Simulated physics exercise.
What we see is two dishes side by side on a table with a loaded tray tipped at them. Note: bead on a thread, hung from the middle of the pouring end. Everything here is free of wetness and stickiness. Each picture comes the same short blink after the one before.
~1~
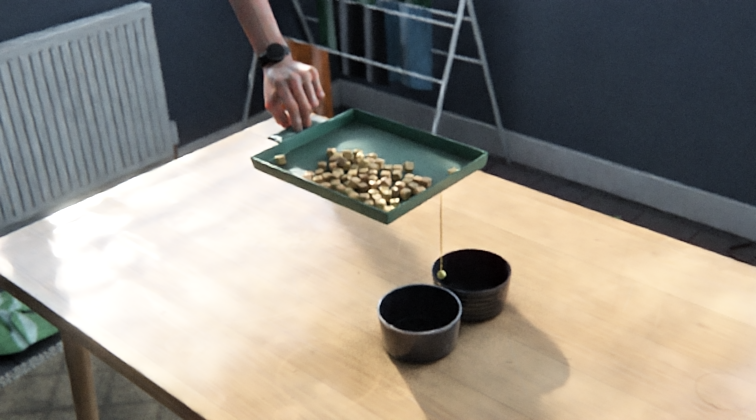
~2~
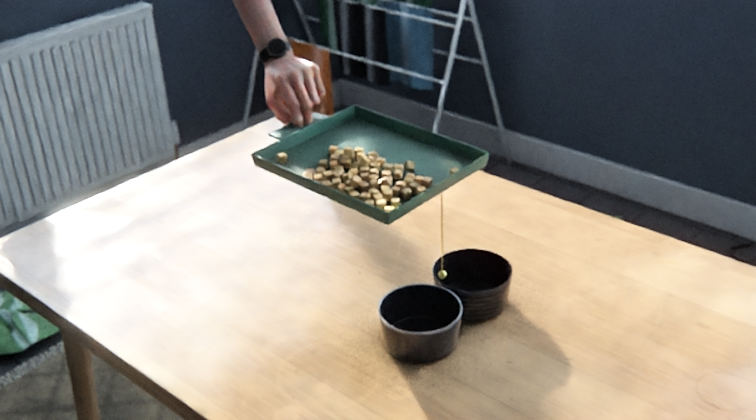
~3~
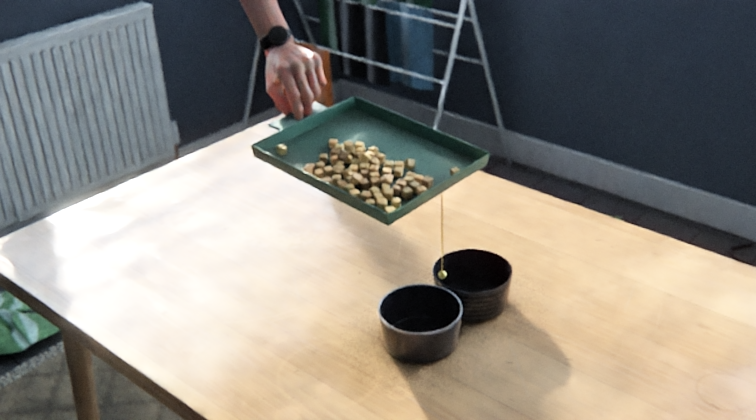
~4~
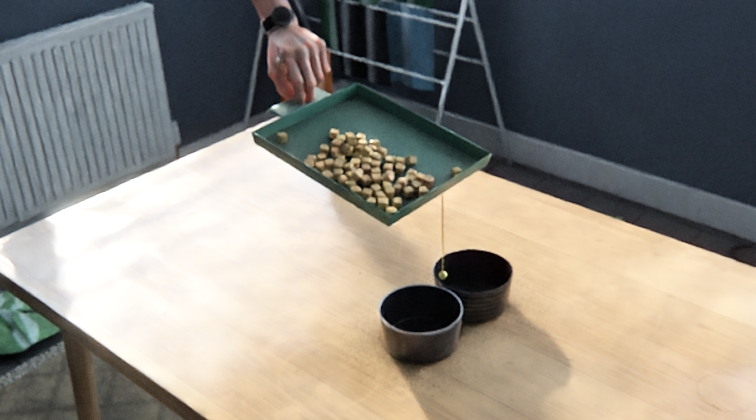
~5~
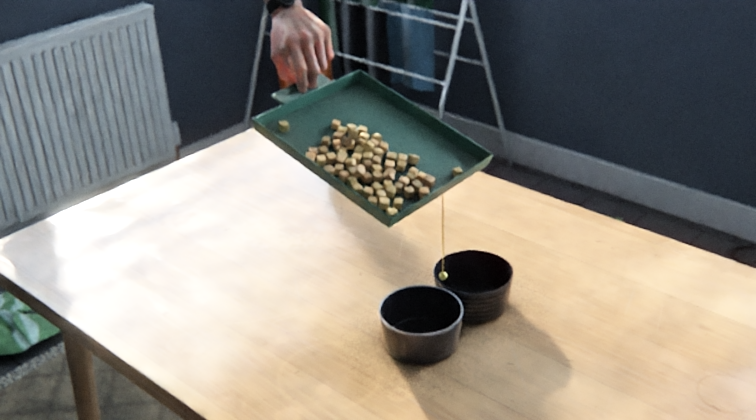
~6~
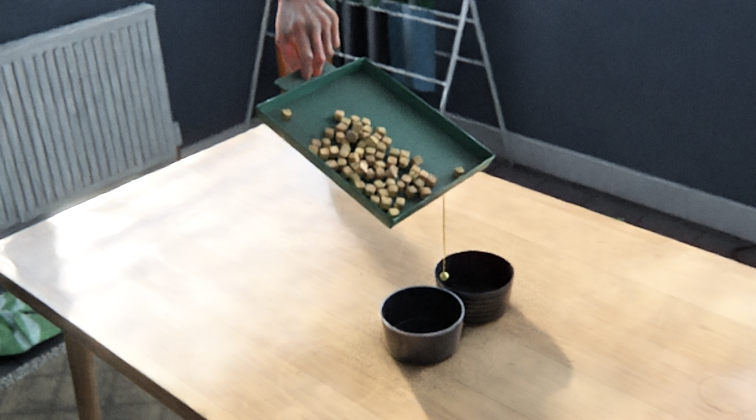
Green tray of small wooden cubes tilting gradually as a hand raises its handle end above two dark bowls on a table.
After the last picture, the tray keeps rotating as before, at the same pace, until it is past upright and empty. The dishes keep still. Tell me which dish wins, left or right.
The dish that wins is the left one.
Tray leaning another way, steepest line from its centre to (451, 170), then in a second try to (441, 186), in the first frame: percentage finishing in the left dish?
In order, 0 in a hundred and 0 in a hundred.
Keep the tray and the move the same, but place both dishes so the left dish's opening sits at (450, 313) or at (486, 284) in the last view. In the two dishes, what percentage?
You'd get about 60 per cent first and about 10 per cent second.
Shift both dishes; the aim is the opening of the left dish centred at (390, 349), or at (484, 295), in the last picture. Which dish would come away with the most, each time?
First the right one, then left.
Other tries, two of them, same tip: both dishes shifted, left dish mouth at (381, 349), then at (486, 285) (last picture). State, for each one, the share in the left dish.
It works out to 10 percent and then 20 percent.
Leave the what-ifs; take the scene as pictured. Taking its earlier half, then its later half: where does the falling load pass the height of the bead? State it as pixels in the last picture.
First part (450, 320), rest (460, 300).
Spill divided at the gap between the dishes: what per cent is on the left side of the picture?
I'd put it at close to 20 per cent.
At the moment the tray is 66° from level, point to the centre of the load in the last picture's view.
Somewhere around pixel (410, 171) in the last picture.
Soon after the last picture, tray tipped steeply; all on the tray.
A little later, tray tipped past a quarter turn; most on the tray; a stray few outside both; about a quarter in the air.
Later still, tray tipped past a quarter turn; about a quarter in the left dish; a small part in the right dish; about two thirds outside both.
At rest, tray tipped past a quarter turn; about a quarter in the left dish; a small part in the right dish; about two thirds outside both.
